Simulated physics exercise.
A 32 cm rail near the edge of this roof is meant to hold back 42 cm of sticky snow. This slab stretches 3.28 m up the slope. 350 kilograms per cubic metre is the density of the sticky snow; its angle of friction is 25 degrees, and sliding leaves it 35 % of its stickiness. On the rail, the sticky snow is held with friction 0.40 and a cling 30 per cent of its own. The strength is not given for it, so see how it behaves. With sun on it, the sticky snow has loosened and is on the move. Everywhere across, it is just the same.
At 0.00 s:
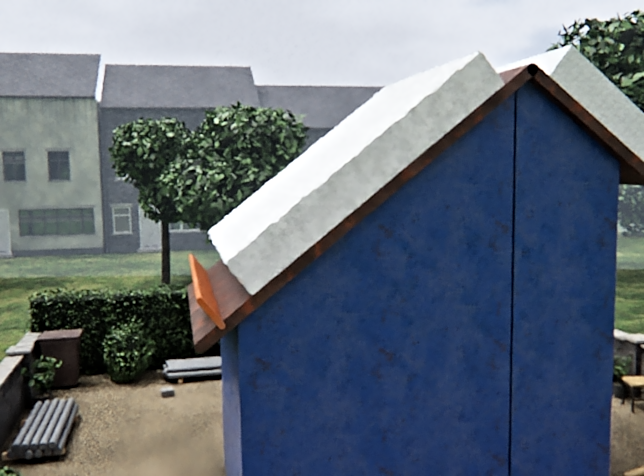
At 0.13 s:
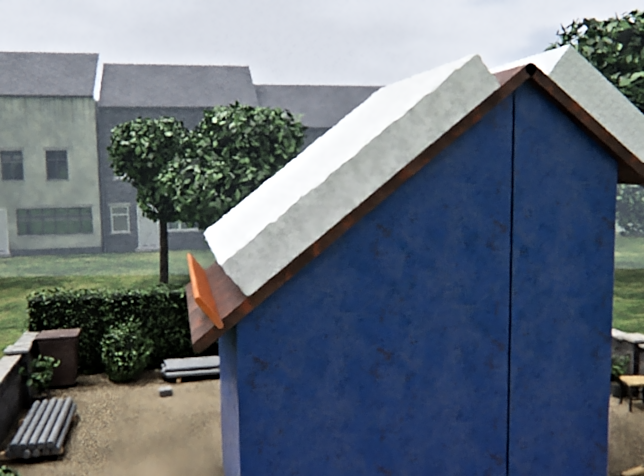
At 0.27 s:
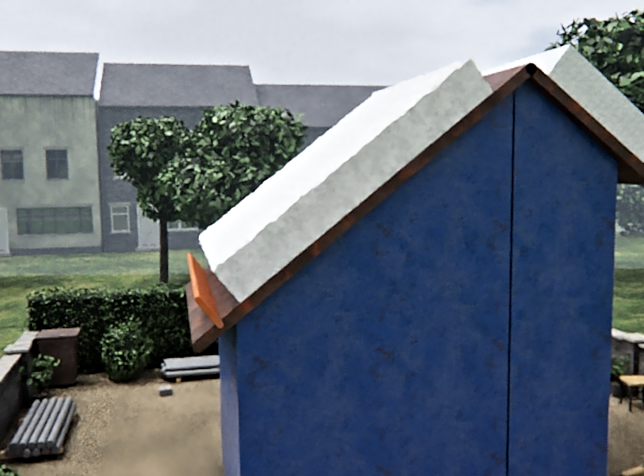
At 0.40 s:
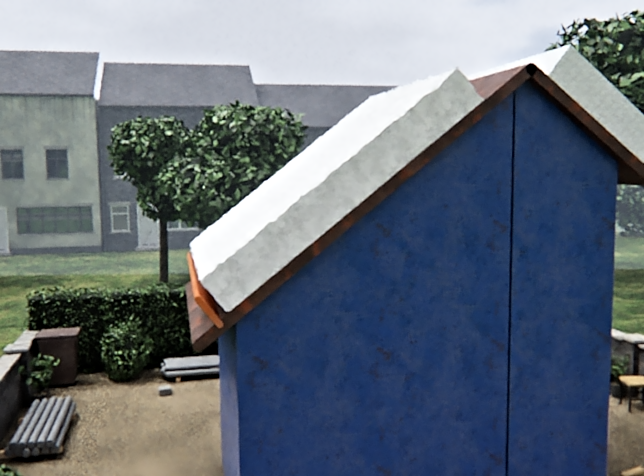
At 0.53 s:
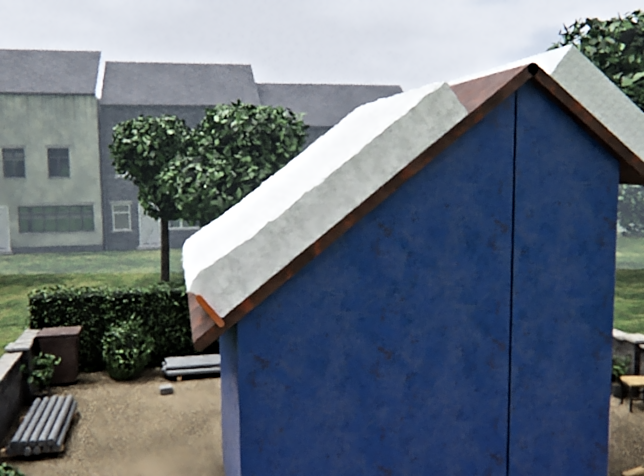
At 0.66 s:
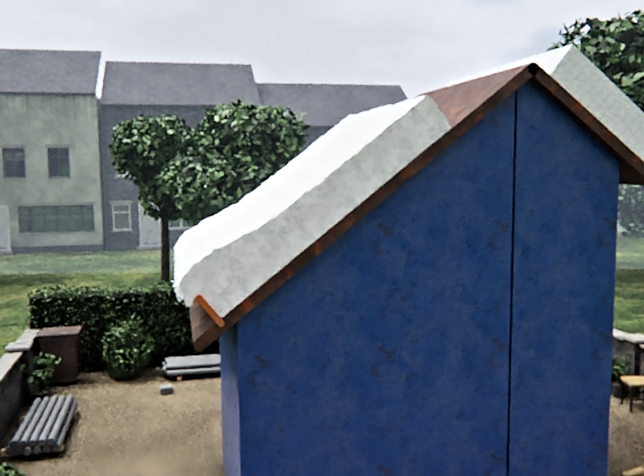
Thick white snow slab sliding down the left roof slope of a blue building, pushing over the orange rail and cracking.
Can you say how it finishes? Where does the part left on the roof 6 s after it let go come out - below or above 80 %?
Result: Below.
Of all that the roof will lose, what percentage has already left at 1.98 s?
Around 90 percent.
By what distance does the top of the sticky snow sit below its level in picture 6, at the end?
Around 1.0 m.
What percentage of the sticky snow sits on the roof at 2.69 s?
Close to 45 percent.
After 1.27 s, 72 % of the snow is on the roof.
After 1.98 s, 49 % of the snow is on the roof.
After 2.69 s, 45 % of the snow is on the roof.
After 3.40 s, 44 % of the snow is on the roof.
After 6.00 s, at the end, 44 % of the snow is on the roof.
